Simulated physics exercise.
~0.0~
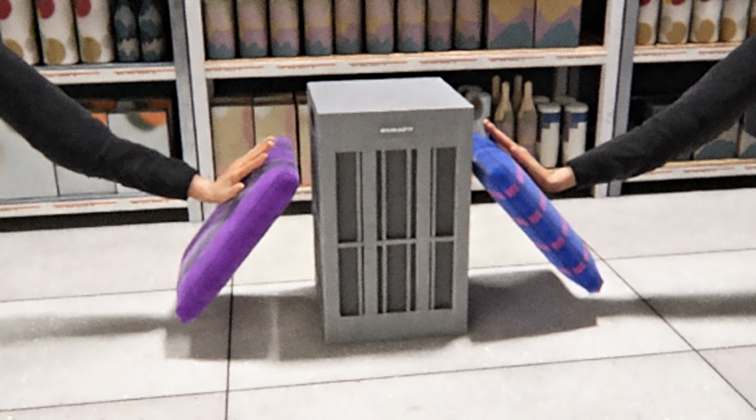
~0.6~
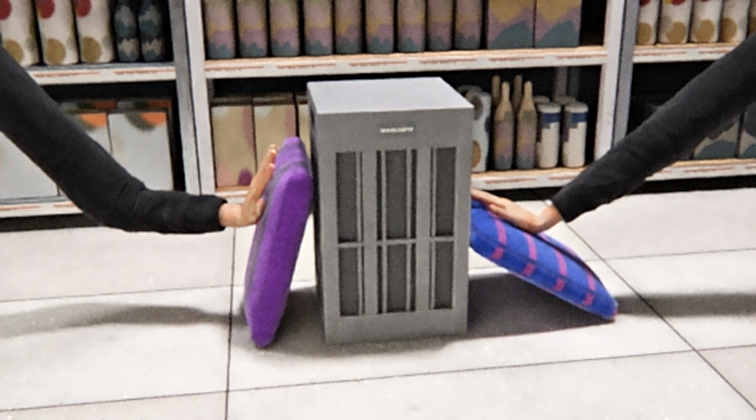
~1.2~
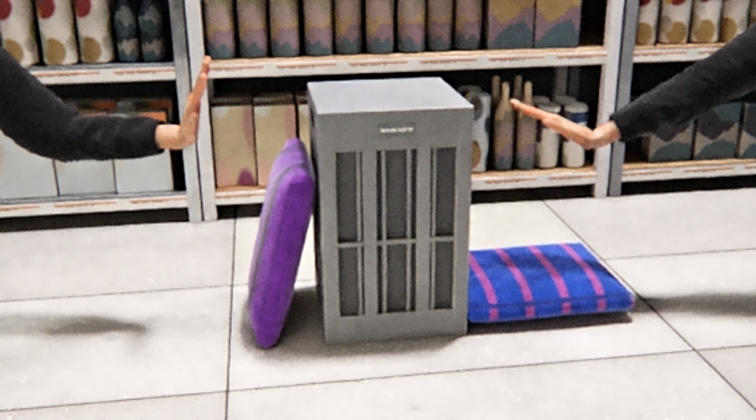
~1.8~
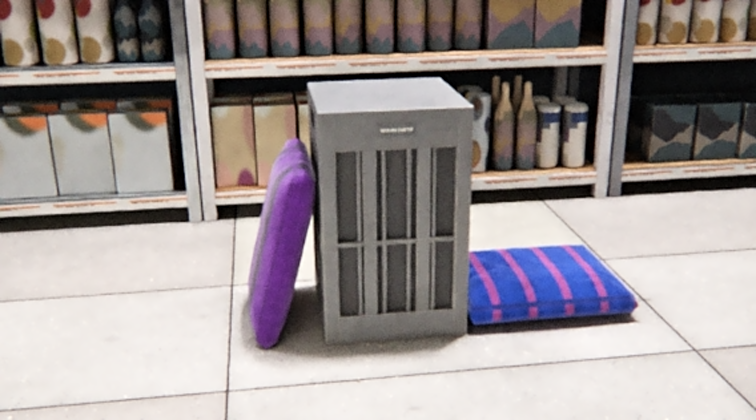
A grey crate stands upright on a pale tiled floor in front of stocked store shelves, seen from a still, slightly raised view. Two dark-sleeved arms reach in from either side, one hand pressing a purple cushion toward the crate's left side and the other holding a blue cushion with pink stripes at its right. The purple cushion tips up steeply against the crate while the blue one sinks lower under the hand. The hands let go and draw back out of view. The purple cushion stays leaning, and the blue cushion lies flat on the floor.
